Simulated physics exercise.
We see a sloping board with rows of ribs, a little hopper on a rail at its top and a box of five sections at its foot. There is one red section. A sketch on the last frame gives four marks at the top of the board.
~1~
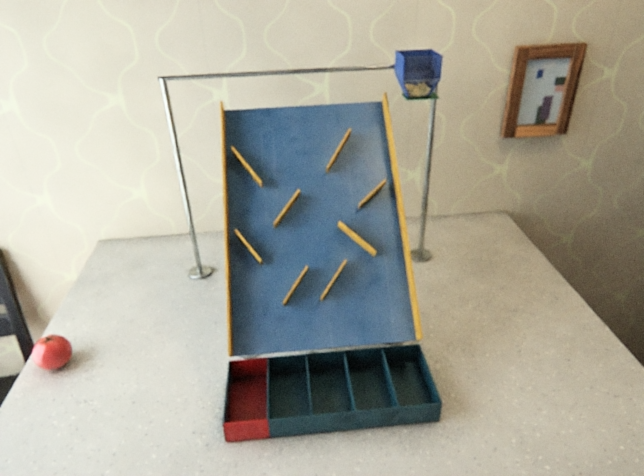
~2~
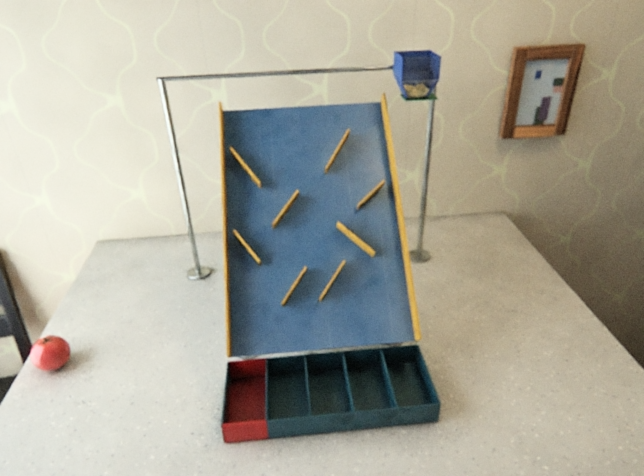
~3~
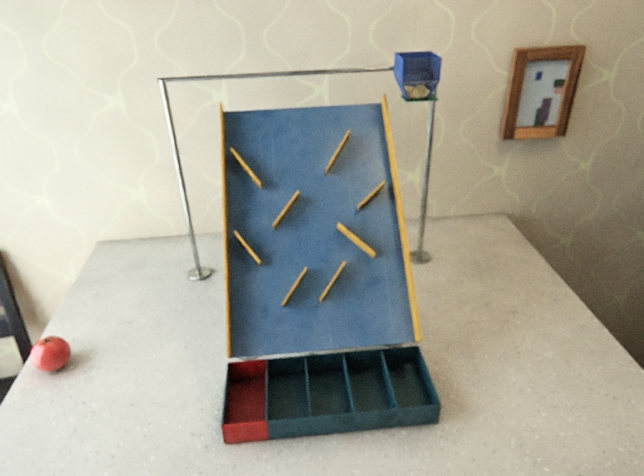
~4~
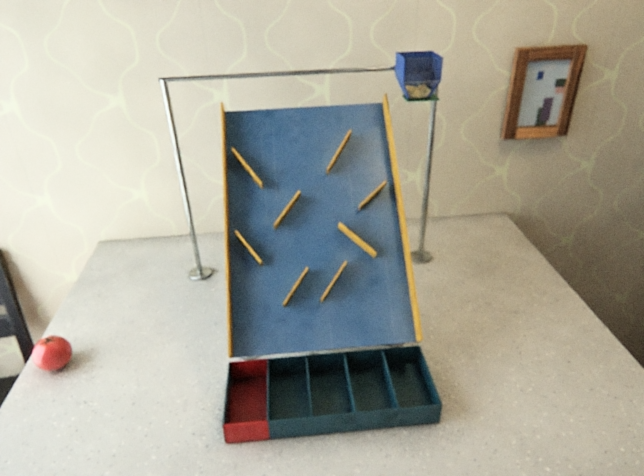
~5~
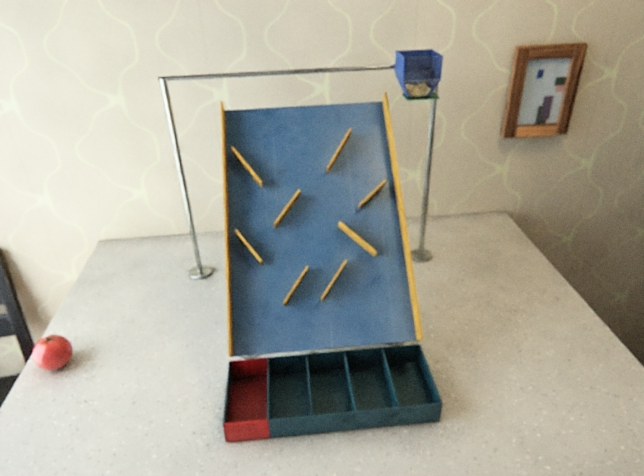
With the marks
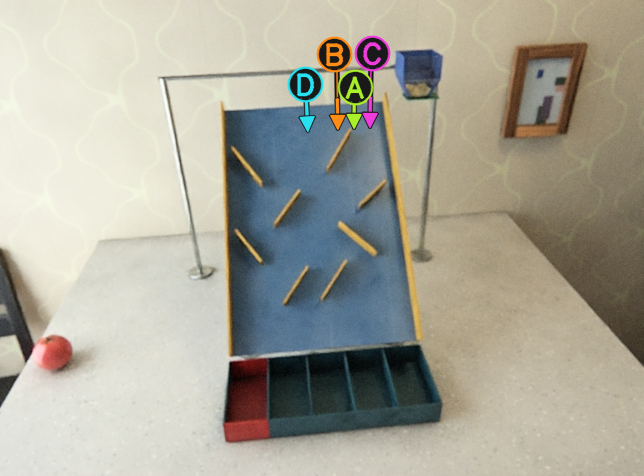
Nothing moves as a blue hopper sits above a sloping ribbed board and a sectioned box.
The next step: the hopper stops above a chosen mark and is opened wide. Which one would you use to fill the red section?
Take B.
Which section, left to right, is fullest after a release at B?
The first.
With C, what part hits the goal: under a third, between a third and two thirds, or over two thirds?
Under a third.
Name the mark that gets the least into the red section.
Mark C.
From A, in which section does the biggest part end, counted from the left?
It is the fifth one.
On the marked copy, mark A meets the board at (354, 123); mark B meets the board at (337, 124); mark C meets the board at (369, 122); mark D meets the board at (307, 126).
Choosing A, roughly a quarter in the red section, roughly two thirds in other sections, about a tenth outside the box.
Choosing B, roughly two thirds in the red section, roughly a quarter in other sections, about a tenth outside the box.
Choosing C, about a tenth in the red section, the larger part in other sections, about a tenth outside the box.
Choosing D, roughly a quarter in the red section, roughly two thirds in other sections, about a tenth outside the box.
